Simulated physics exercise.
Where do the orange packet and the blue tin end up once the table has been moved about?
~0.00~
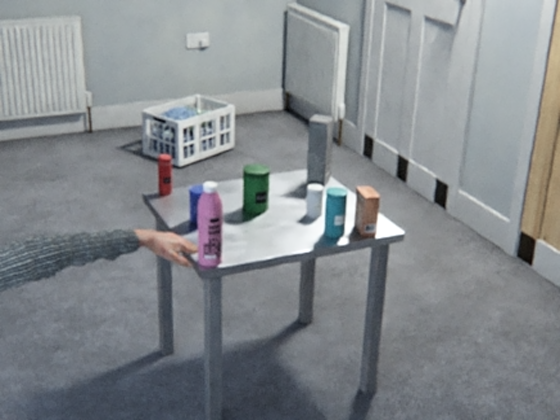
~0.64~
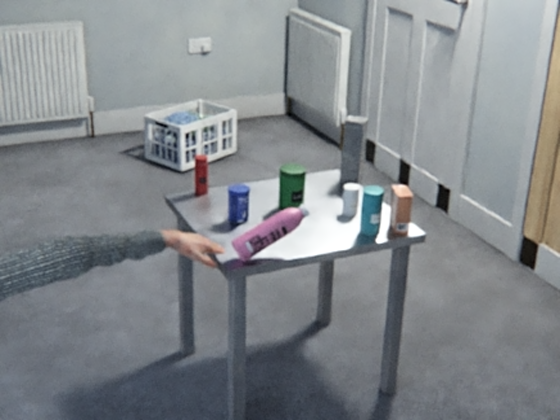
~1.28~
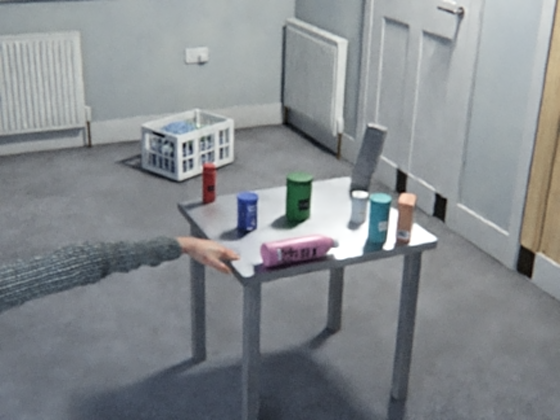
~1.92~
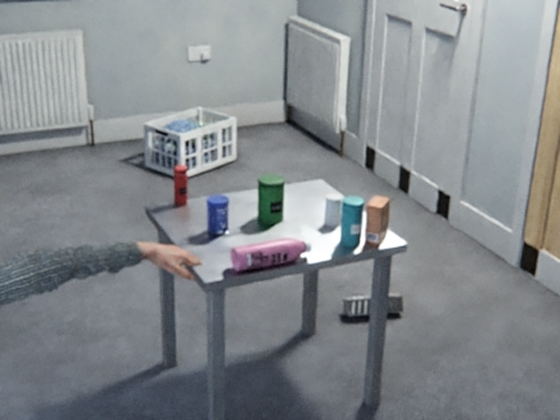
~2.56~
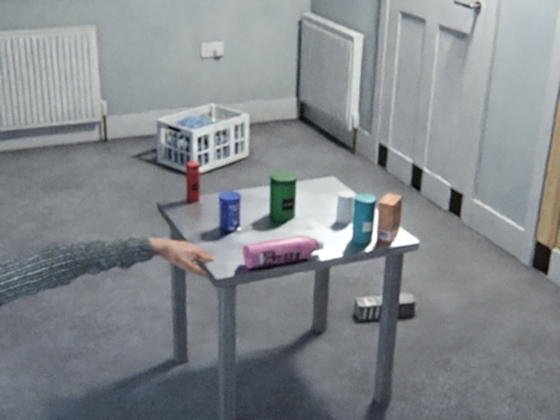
Both the orange packet and the blue tin stay on the table, and they are still standing there at the end.
